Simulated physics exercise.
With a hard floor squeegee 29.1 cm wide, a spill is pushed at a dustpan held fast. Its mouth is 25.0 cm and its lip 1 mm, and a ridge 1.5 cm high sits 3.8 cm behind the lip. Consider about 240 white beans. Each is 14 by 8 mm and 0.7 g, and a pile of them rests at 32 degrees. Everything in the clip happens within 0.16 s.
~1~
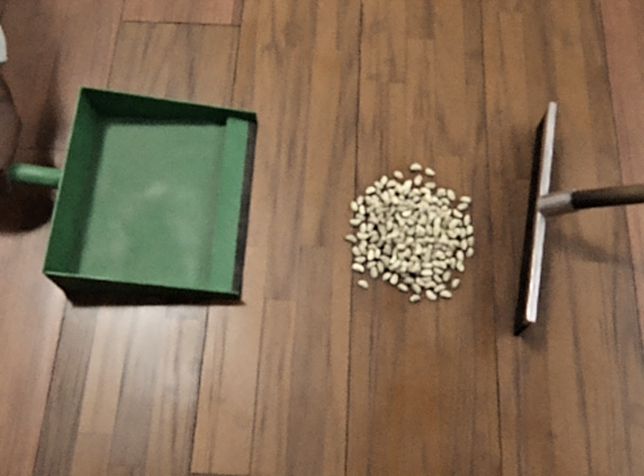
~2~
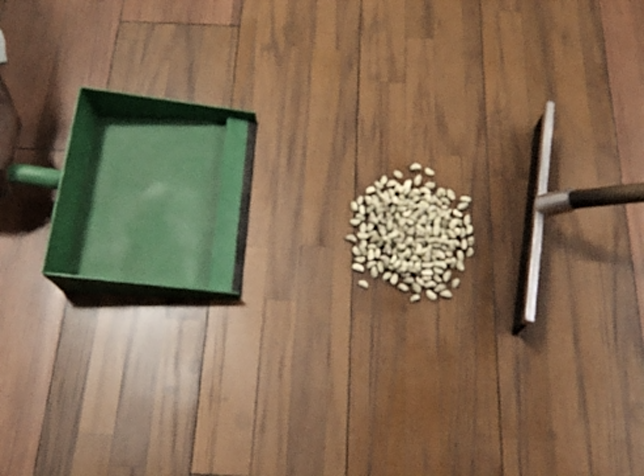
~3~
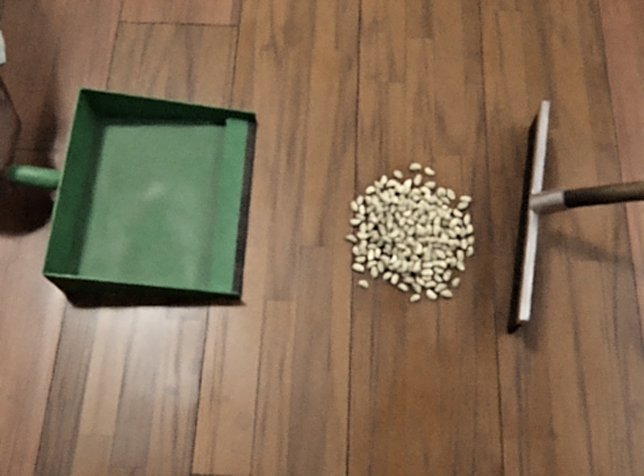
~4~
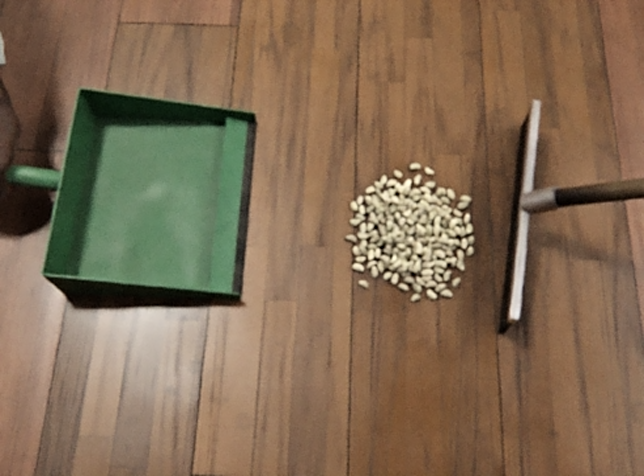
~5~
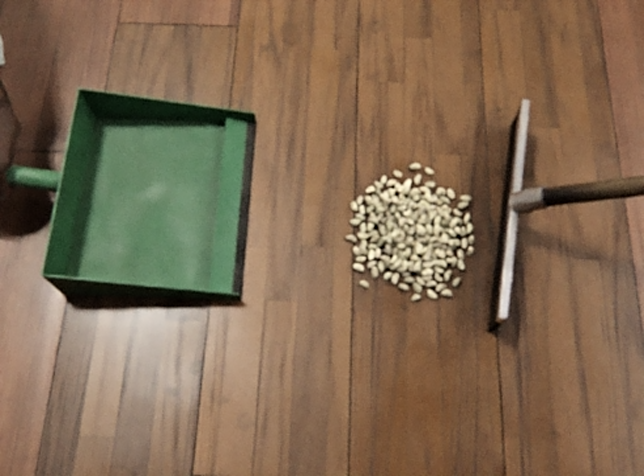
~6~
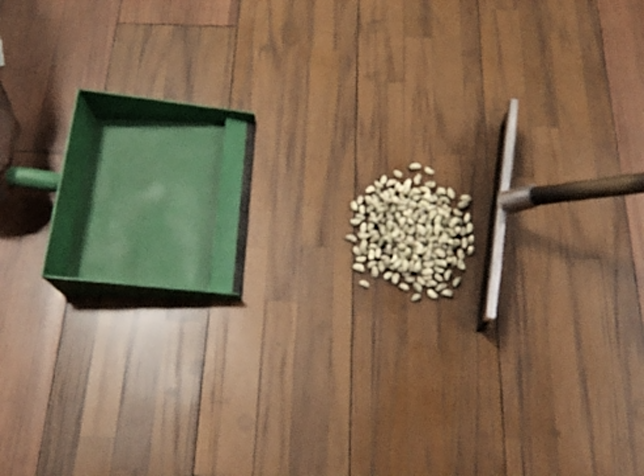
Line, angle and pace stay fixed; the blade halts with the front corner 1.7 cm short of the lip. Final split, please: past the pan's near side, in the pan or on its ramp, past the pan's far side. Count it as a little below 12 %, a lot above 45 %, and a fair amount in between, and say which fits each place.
Near side: A little, pan: A fair amount, far side: A little.
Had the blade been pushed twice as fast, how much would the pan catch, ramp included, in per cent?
Then around 40 per cent.
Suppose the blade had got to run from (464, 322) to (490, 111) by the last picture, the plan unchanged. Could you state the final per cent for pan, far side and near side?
That ends as pan 30, far 5, and near 5.
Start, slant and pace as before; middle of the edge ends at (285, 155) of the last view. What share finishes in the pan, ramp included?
Roughly 35 %.
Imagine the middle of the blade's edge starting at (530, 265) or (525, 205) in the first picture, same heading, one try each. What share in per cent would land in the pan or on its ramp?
20 and 35 per cent, roughly.
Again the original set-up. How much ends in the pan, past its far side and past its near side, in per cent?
Near side 5 %, pan 30 %, far side 5 %.
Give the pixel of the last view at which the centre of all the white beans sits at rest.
Centre at rest: Approx. (252, 218) px.
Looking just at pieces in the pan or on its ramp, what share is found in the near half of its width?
Share: Approx. 80 %.
Then, 0.30 s after the last picture, middle of the blade 18 cm from the lip; 0 % over the lip, far side 0 %, near side 0 %.
Then, 0.50 s after the last picture, middle of the blade 9 cm from the lip; 0 % over the lip, far side 0 %, near side 5 %.
Then, 0.82 s after the last picture, middle of the blade 4 cm from the lip; 30 % over the lip, far side 0 %, near side 5 %.
In the end, near side 5 %, pan 30 %, far side 5 %, in front of the lip or behind the blade 60 %.
